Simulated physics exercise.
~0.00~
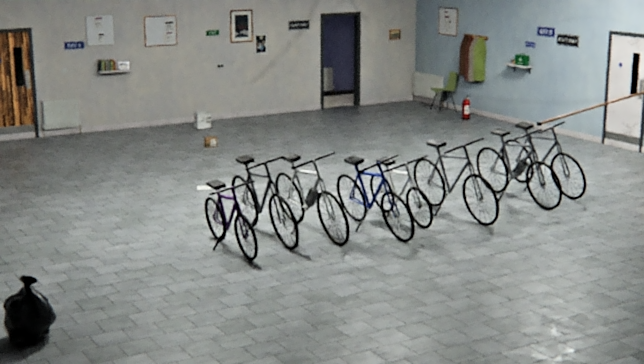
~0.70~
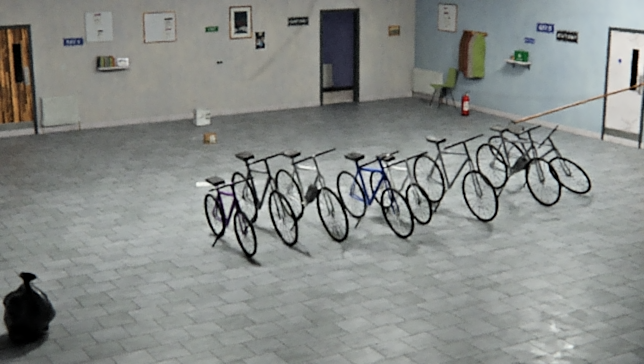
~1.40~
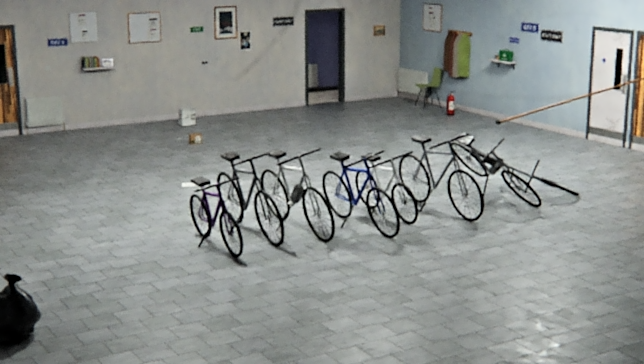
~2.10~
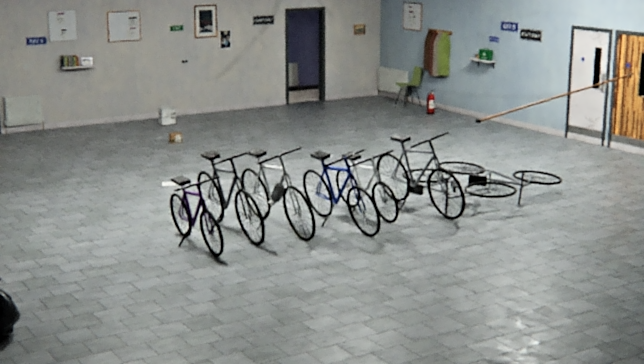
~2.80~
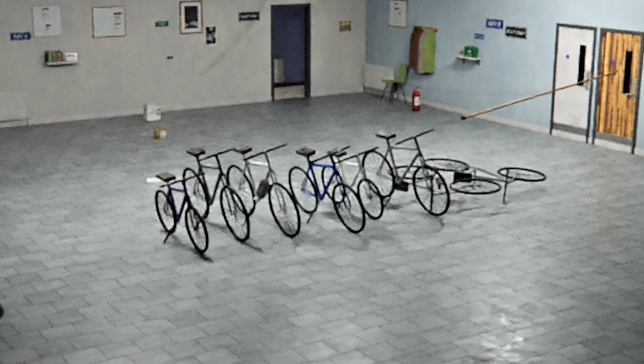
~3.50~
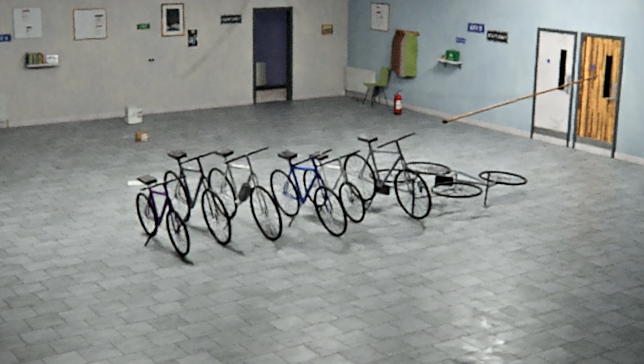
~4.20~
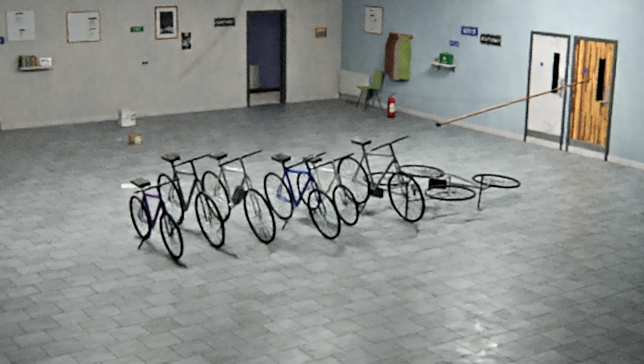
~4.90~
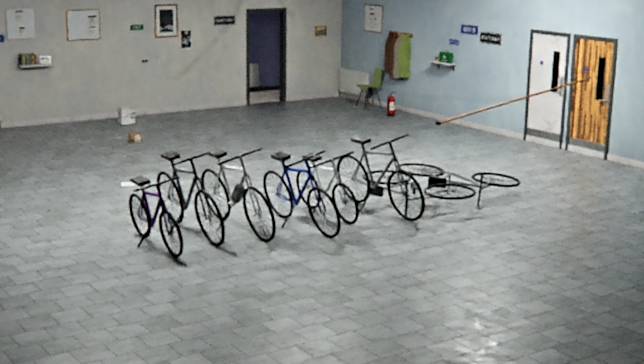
Tiled hall with a row of parked bicycles, the two at the right end toppling flat beside a pole, the rest staying upright.
